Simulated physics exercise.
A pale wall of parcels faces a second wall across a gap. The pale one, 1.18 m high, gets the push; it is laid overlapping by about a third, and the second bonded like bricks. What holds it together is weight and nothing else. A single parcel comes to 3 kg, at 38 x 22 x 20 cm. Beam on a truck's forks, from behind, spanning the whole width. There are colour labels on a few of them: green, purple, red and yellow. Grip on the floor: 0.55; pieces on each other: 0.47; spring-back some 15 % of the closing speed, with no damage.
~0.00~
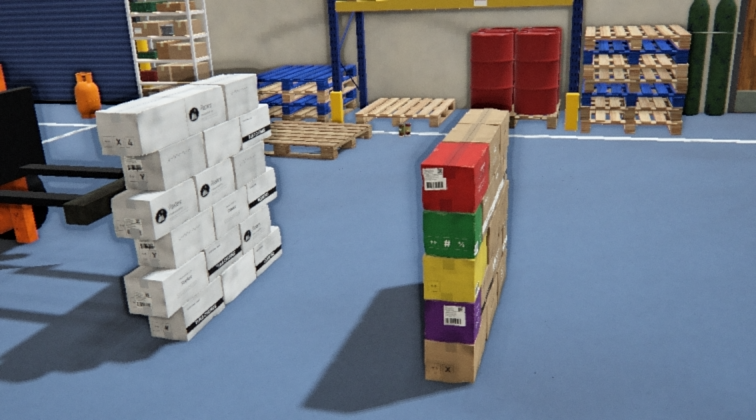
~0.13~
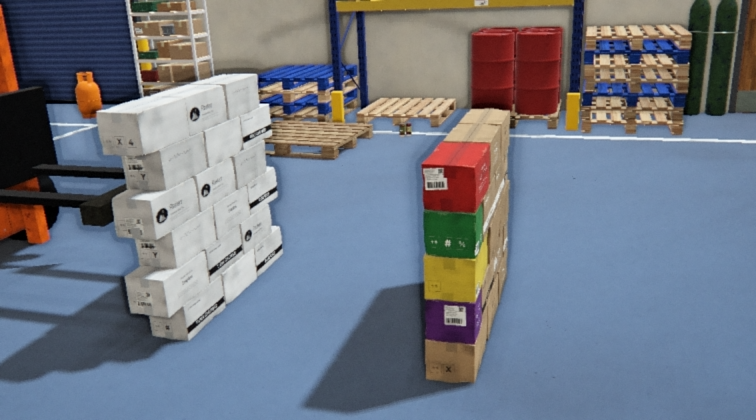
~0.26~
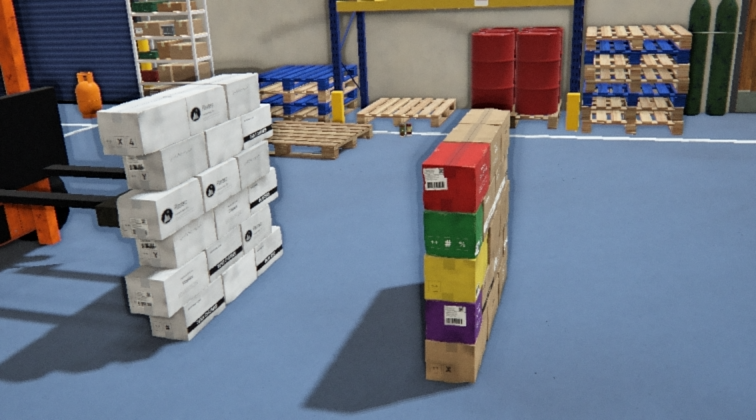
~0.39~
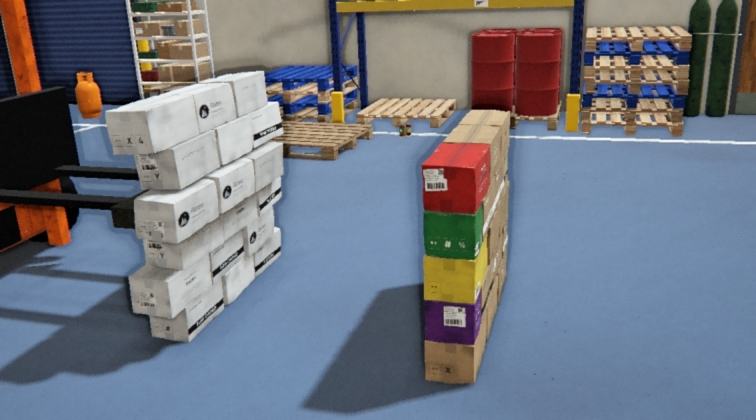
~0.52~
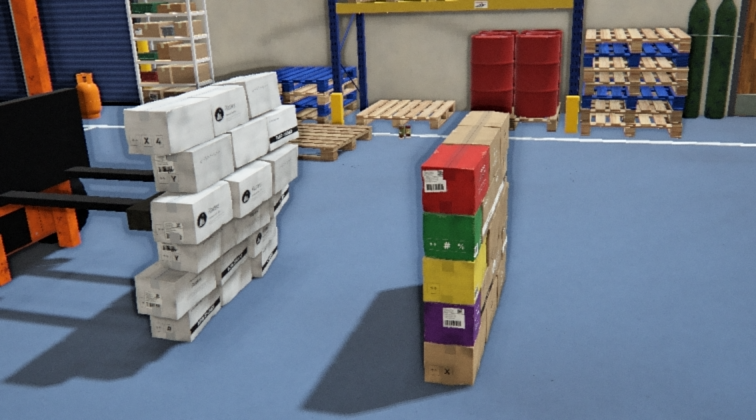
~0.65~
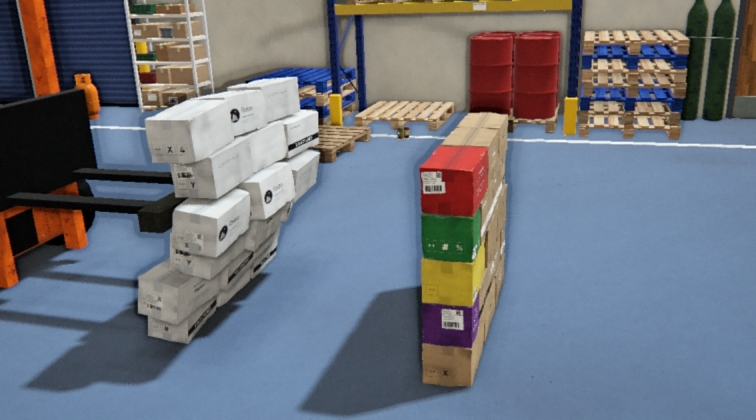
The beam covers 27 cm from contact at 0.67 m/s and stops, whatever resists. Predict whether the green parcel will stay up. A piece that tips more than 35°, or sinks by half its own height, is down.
It will.
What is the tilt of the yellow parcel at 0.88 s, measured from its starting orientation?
Rotation: Approx. 0°.
After 0.88 s, 6 of the pale wall down; none of the 17 parcels of the second wall down; green parcel unmoved.
After 1.24 s, 12 of the pale wall down; none of the 17 parcels of the second wall down; green parcel unmoved.
In the end (2.7 s), 12 of the pale wall down; none of the 17 parcels of the second wall down; green parcel unmoved; yellow parcel unmoved; purple parcel unmoved. From the last view, middles, green parcel near (451, 231), yellow parcel near (455, 266).
